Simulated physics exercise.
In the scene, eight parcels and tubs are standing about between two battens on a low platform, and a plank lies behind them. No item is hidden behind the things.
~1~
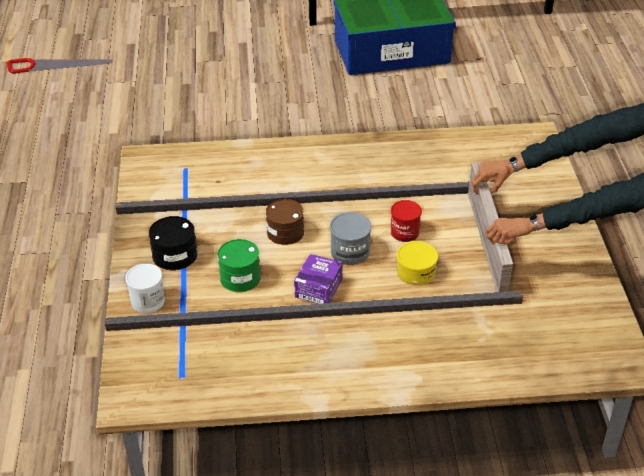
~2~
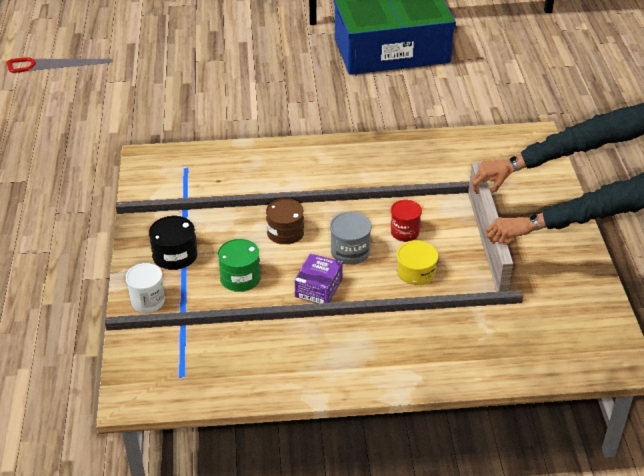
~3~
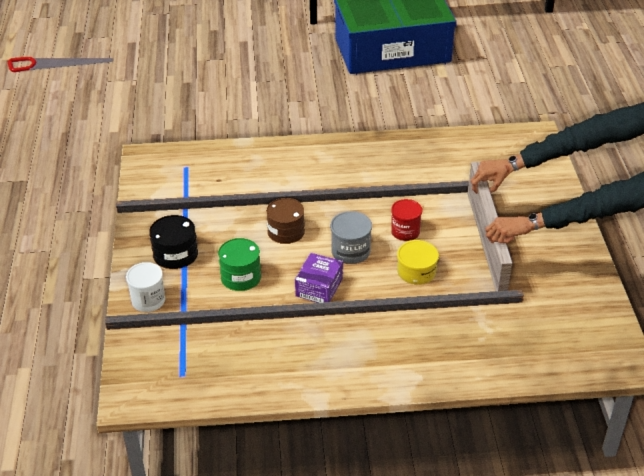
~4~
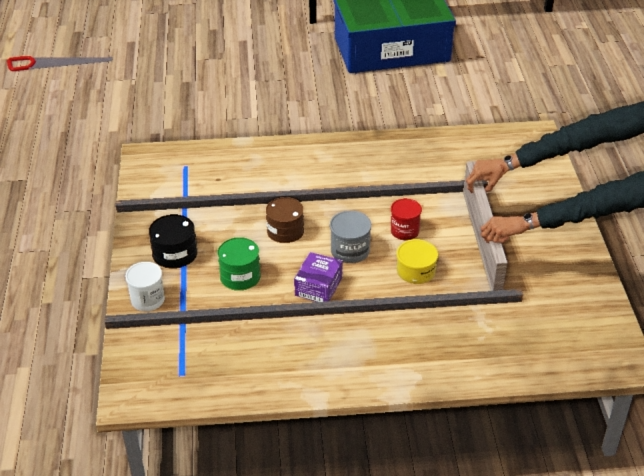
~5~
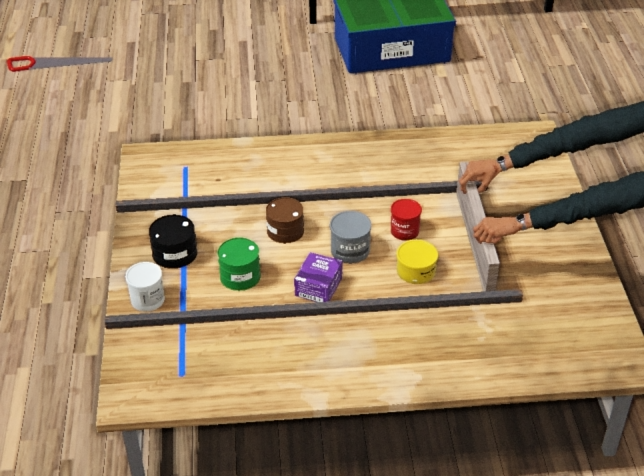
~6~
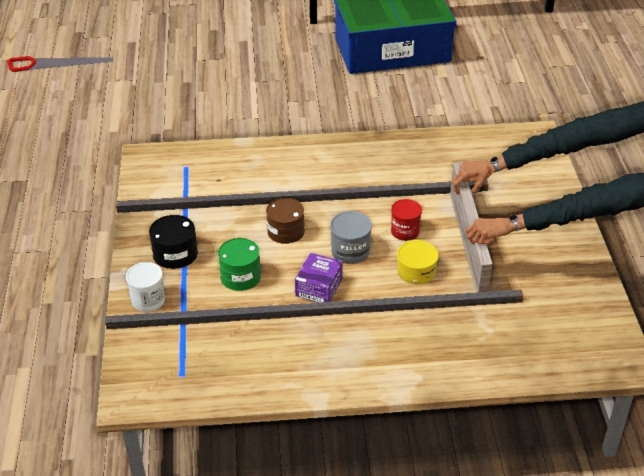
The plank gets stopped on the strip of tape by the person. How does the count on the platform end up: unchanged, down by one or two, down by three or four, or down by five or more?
The tally of falls will come to a mere one or two.
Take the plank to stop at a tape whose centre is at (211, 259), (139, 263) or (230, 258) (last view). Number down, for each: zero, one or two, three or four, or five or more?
Result per tape, in order - not one / 5 or more / none at all.
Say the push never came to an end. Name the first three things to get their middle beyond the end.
That would be the white pail, followed by the black canister and then the green canister.
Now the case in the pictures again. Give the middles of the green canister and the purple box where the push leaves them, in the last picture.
In the last picture the first middle sits at (125, 262) and the other at (127, 295).
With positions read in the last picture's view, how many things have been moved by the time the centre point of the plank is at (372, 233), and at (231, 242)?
At the first place 4, at the second 8.
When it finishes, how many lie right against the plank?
It's 3.
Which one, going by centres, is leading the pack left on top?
The foremost one is the black canister.
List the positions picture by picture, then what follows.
The first frame shows white pail (146, 289); black canister (173, 243); green canister (239, 266); plank (489, 227); tape (184, 262).
The second frame shows black canister (173, 243); red pail (406, 221).
The third frame shows green canister (240, 265); grey pail (351, 238).
The fourth frame shows white pail (146, 287); plank (484, 226).
The fifth frame shows black canister (173, 241); purple box (319, 278).
The sixth frame shows white pail (146, 287); black canister (174, 242); green canister (240, 264); plank (470, 227); tape (184, 261).
Soon after, none off yet; white pail at rest near (146, 287); black canister at rest near (174, 242); green canister at rest near (240, 264).
After that, none off yet; white pail at rest near (146, 287); black canister at rest near (174, 242); green canister displaced about its own width near (216, 257).
In the end, the number that fall off is one or two; gone, white pail.
